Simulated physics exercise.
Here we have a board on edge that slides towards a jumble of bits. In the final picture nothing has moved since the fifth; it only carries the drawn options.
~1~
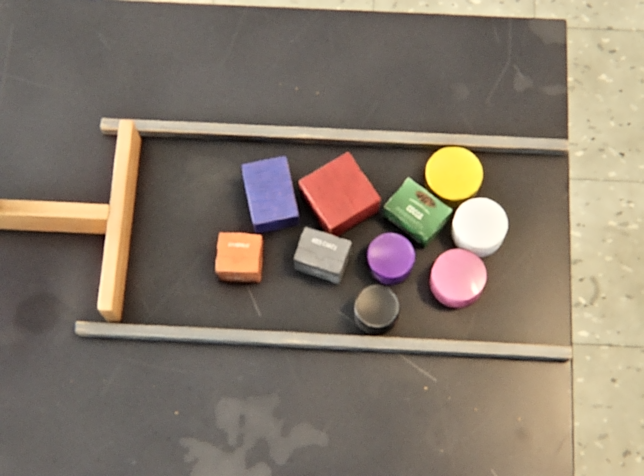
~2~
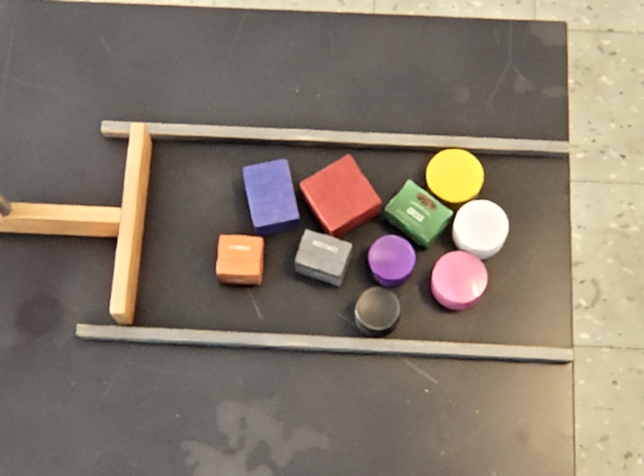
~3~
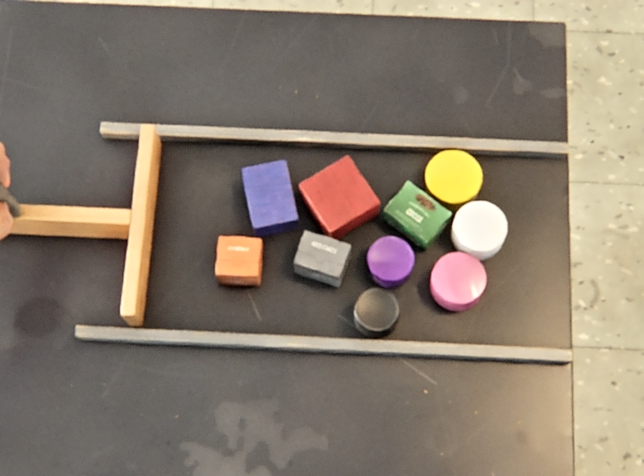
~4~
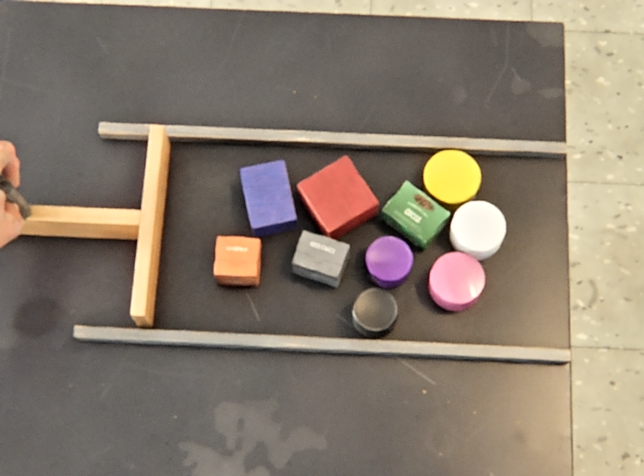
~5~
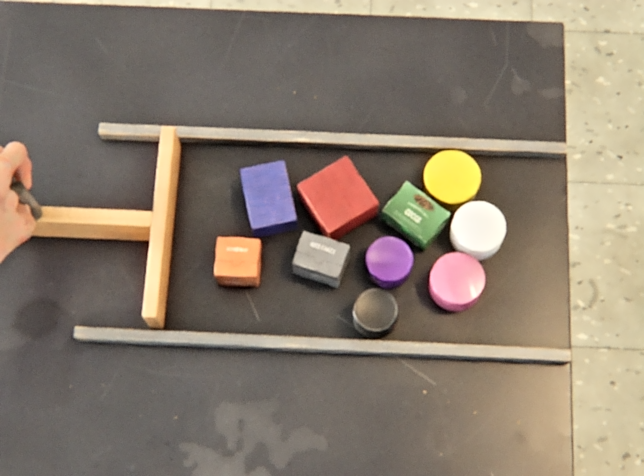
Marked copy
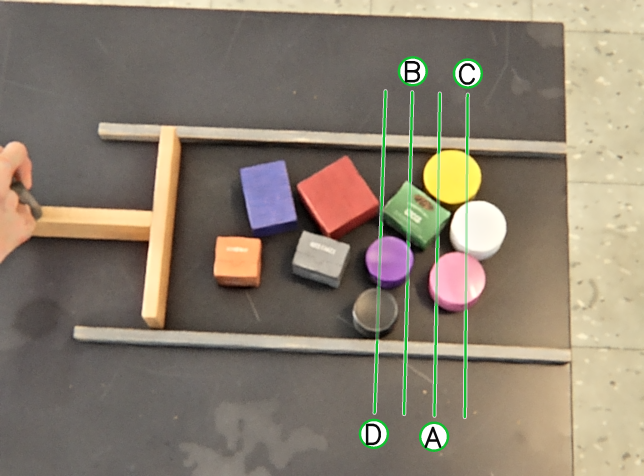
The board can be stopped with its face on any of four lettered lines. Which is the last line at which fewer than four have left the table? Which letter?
It should halt at A.
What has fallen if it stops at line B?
It is the white tin.
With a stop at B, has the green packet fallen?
By then, no.
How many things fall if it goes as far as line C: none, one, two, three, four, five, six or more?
By then, four.
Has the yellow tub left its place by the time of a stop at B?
Yes.
On the marked copy, A at (437, 247); B at (408, 246); C at (466, 248); D at (380, 244).
With A. Early on, board (259, 223); green packet (426, 221); red block (358, 202).
Further on, board (359, 228); white tin (555, 237); pink tin (516, 305).
At the end, board (435, 231); white tin over the edge; green packet over the edge; two fallen.
As for the rest, B is within the limit but short; C drops four; D is within the limit but short.
